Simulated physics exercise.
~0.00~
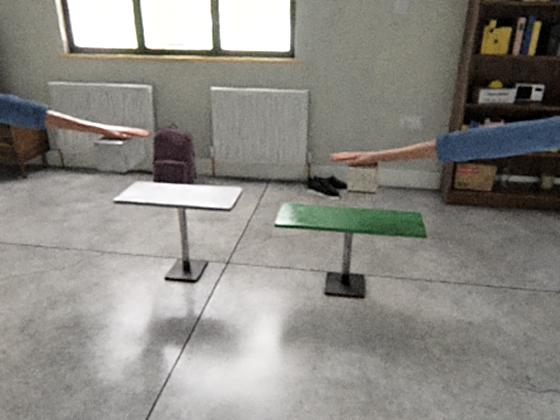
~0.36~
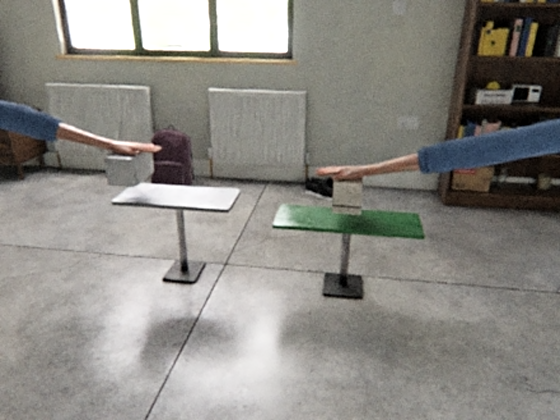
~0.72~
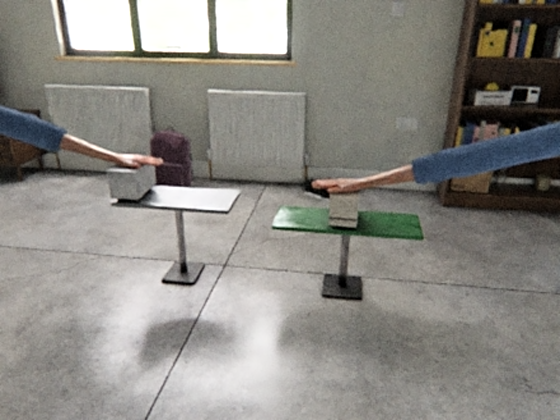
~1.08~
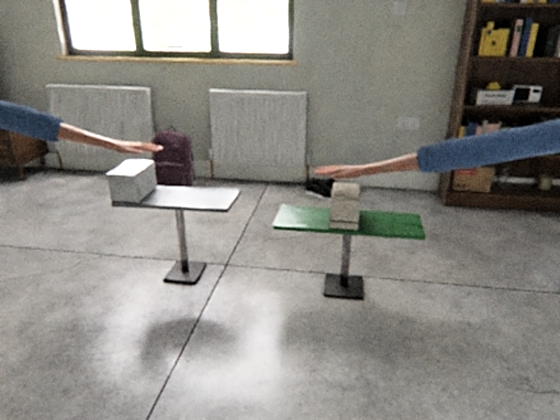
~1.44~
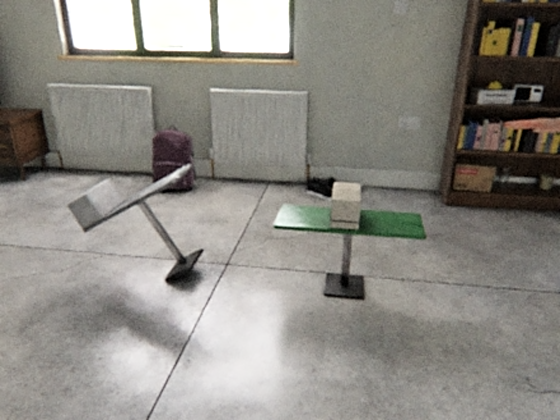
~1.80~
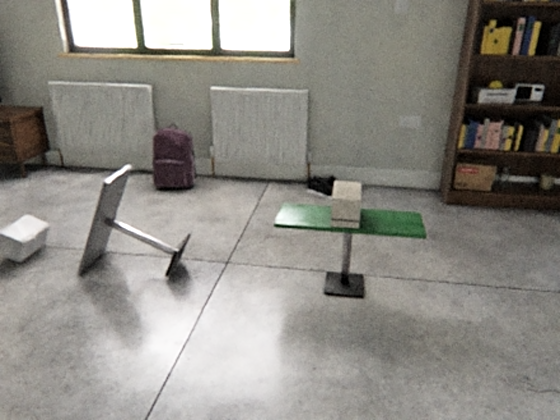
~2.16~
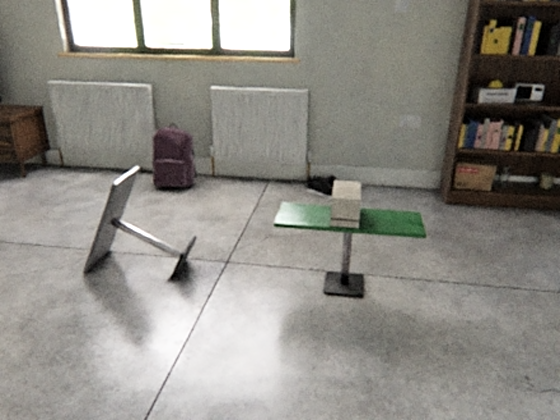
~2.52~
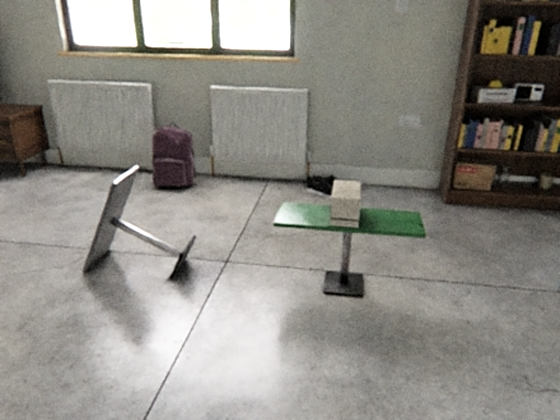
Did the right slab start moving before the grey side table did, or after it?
The right slab moved first, coming down with the hand onto the green stand. The grey side table only began to tip later, after the hands had let go.
